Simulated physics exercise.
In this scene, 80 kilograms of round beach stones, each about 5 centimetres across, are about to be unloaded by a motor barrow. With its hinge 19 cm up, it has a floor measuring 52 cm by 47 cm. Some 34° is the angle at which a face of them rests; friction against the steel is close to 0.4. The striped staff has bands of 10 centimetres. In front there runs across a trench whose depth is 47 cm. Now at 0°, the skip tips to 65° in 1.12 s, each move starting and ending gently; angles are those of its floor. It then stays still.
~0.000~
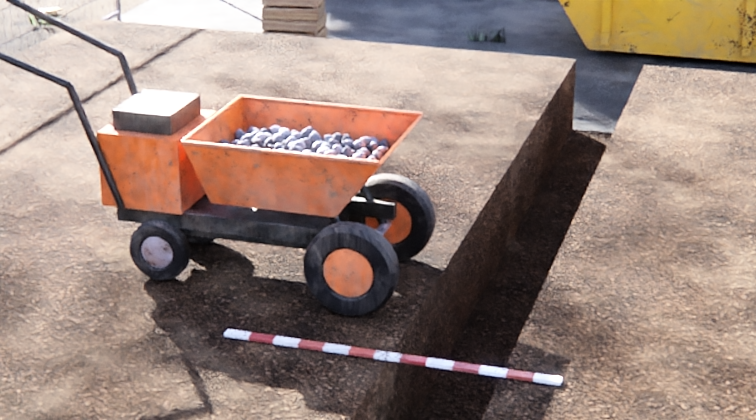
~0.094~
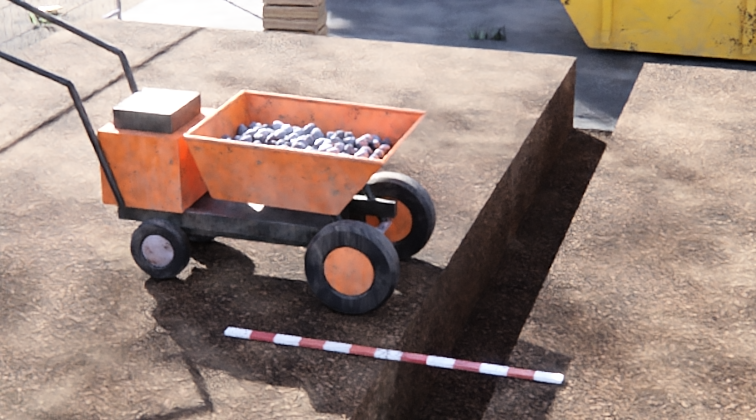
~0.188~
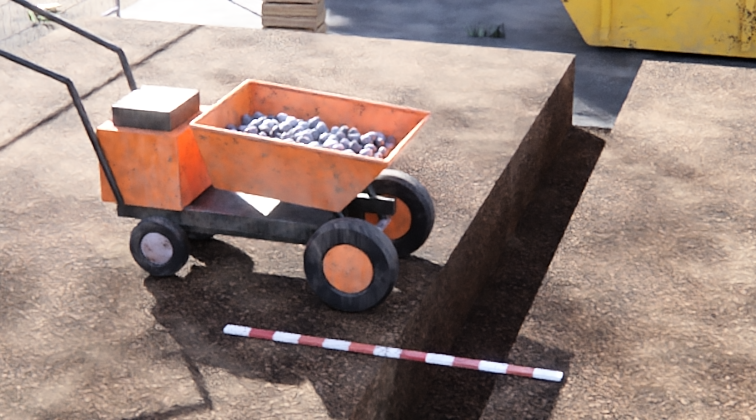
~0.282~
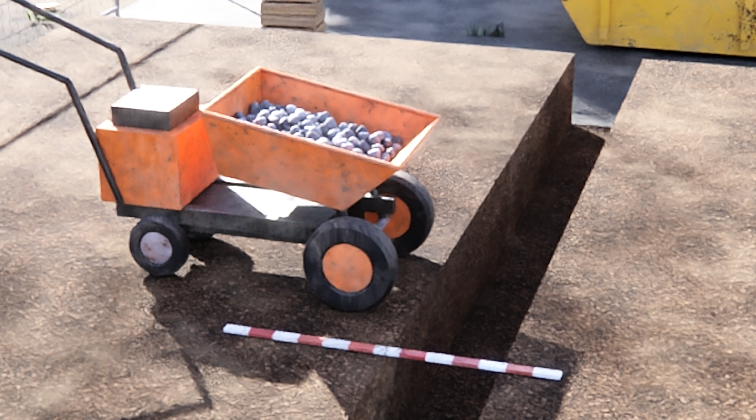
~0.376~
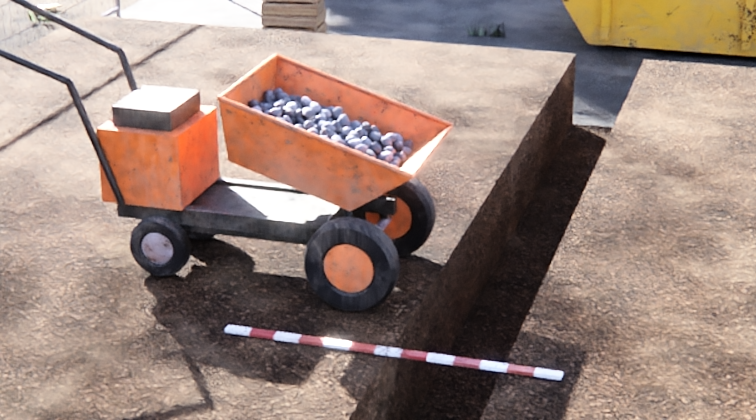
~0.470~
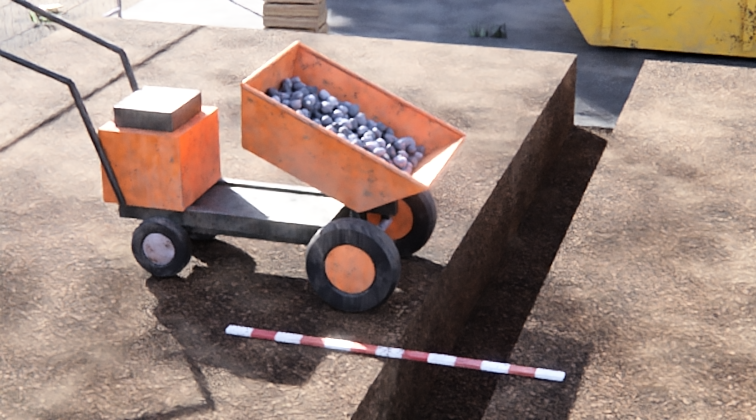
An orange skip full of grey stones tilts steadily toward the right on a parked barrow.
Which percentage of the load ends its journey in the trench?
Roughly 56 per cent.
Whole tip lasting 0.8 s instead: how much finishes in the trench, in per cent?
Roughly 45 per cent.
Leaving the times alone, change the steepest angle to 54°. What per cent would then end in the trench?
About 40 per cent would end up in the trench.
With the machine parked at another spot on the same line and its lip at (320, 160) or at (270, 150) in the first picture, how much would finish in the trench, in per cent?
Close to 100 percent in the first case, 75 percent in the second.
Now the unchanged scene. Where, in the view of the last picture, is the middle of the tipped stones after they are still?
Their middle lands near (525, 385).
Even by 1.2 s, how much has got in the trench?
Close to 20 per cent at that time.
After 0.8 s the floor is at 55°; 100 % in the skip; the foremost stones are at (458, 194).
After 1.2 s the floor is at 65°; 69 % in the skip, 18 % in the trench, 13 % past the trench; the foremost stones are at (571, 304).
After 1.6 s the floor is at 65°; 31 % in the skip, 27 % in the trench, 42 % past the trench; the foremost stones are at (683, 318).
After 3.5 s the floor is at 65°; 0 % in the skip, 56 % in the trench, 44 % past the trench; the foremost stones are past the picture's edge.
